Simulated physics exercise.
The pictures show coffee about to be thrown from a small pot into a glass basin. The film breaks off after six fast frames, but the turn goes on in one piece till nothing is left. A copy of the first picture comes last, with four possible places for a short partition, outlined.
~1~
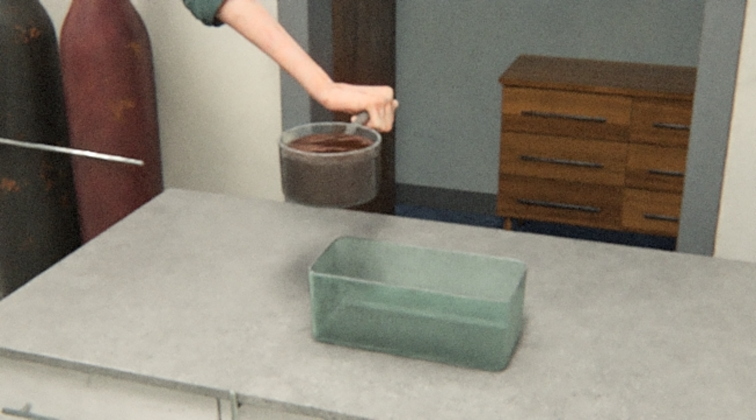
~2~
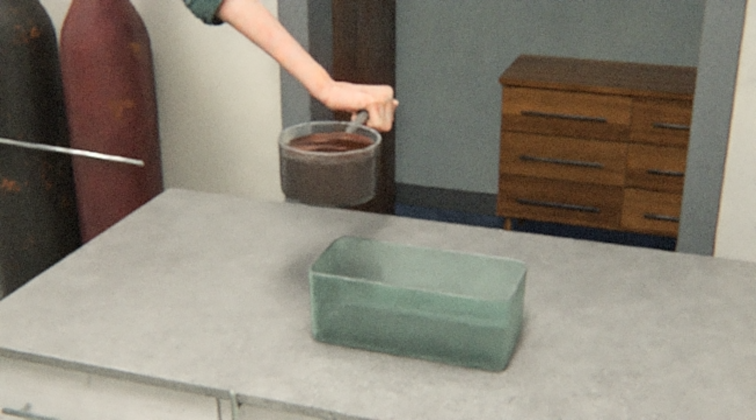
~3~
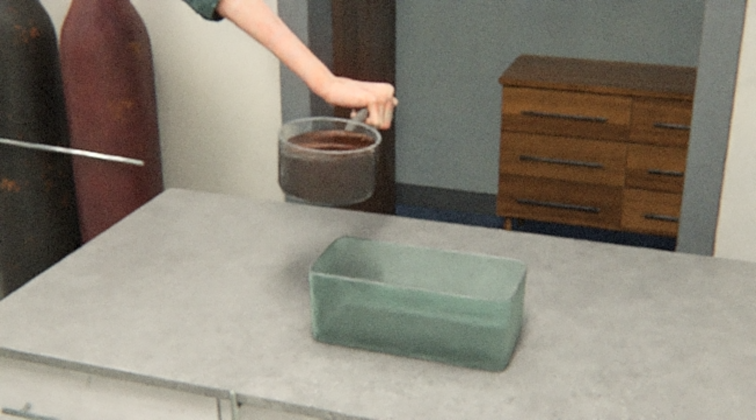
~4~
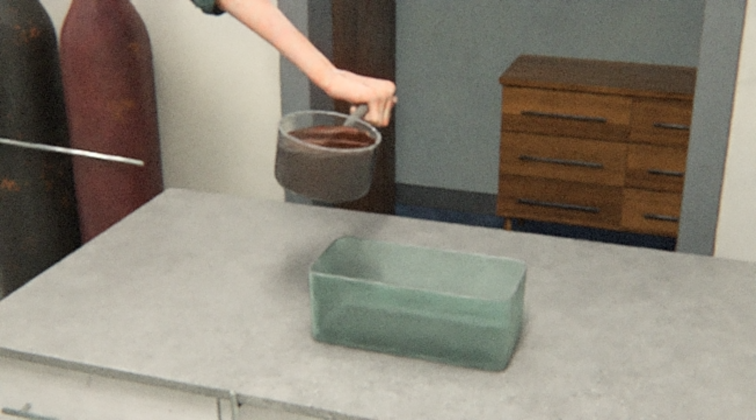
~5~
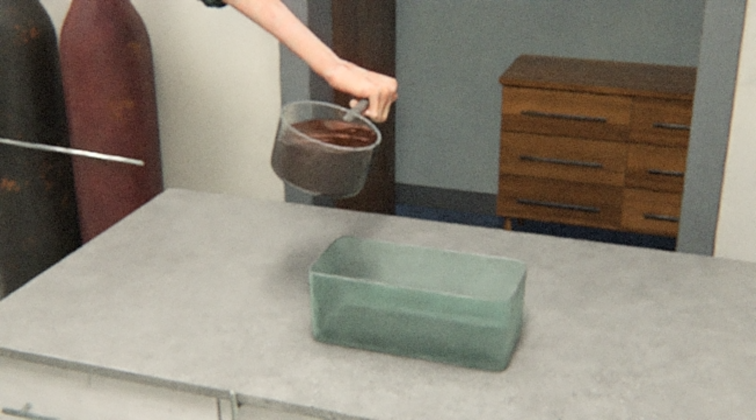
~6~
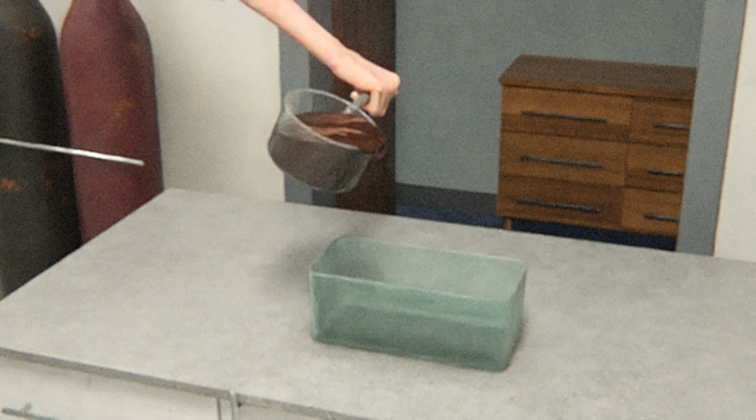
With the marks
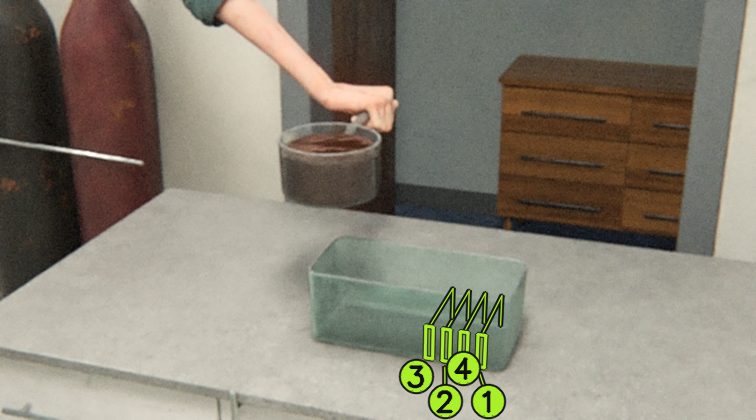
A hand held a small clear pot of dark brown liquid above a gray counter with a green glass basin, then gradually tilted it to the right until the liquid reached over the rim.
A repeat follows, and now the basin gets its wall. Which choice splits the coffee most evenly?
Position 2 does it best.
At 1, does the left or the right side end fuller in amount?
More ends on the left.
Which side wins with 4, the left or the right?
The left side.
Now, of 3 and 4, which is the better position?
Position 3.
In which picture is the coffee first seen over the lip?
In picture 6.
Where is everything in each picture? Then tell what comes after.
Upright, lip at (376, 143); basin from (313, 337) to (507, 370); nothing has left yet, in the first picture.
Upright, lip at (376, 143); nothing has left yet, in the second picture.
Tipped about 4°, lip at (376, 143); nothing has left yet, in the third picture.
Tipped about 10°, lip at (376, 143); nothing has left yet, in the fourth picture.
Tipped about 17°, lip at (376, 143); nothing has left yet, in the fifth picture.
Tipped about 26°, lip at (376, 143); coffee is over the lip, down to (380, 155), in the sixth picture.
In lime, 1 at (479, 372); 2 at (444, 366); 3 at (427, 364); 4 at (462, 369).
With 1, about 95 % ends left of the wall and 3 % right of it.
With 2, about 50 % ends left of the wall and 49 % right of it.
With 3, about 28 % ends left of the wall and 71 % right of it.
With 4, about 82 % ends left of the wall and 17 % right of it.
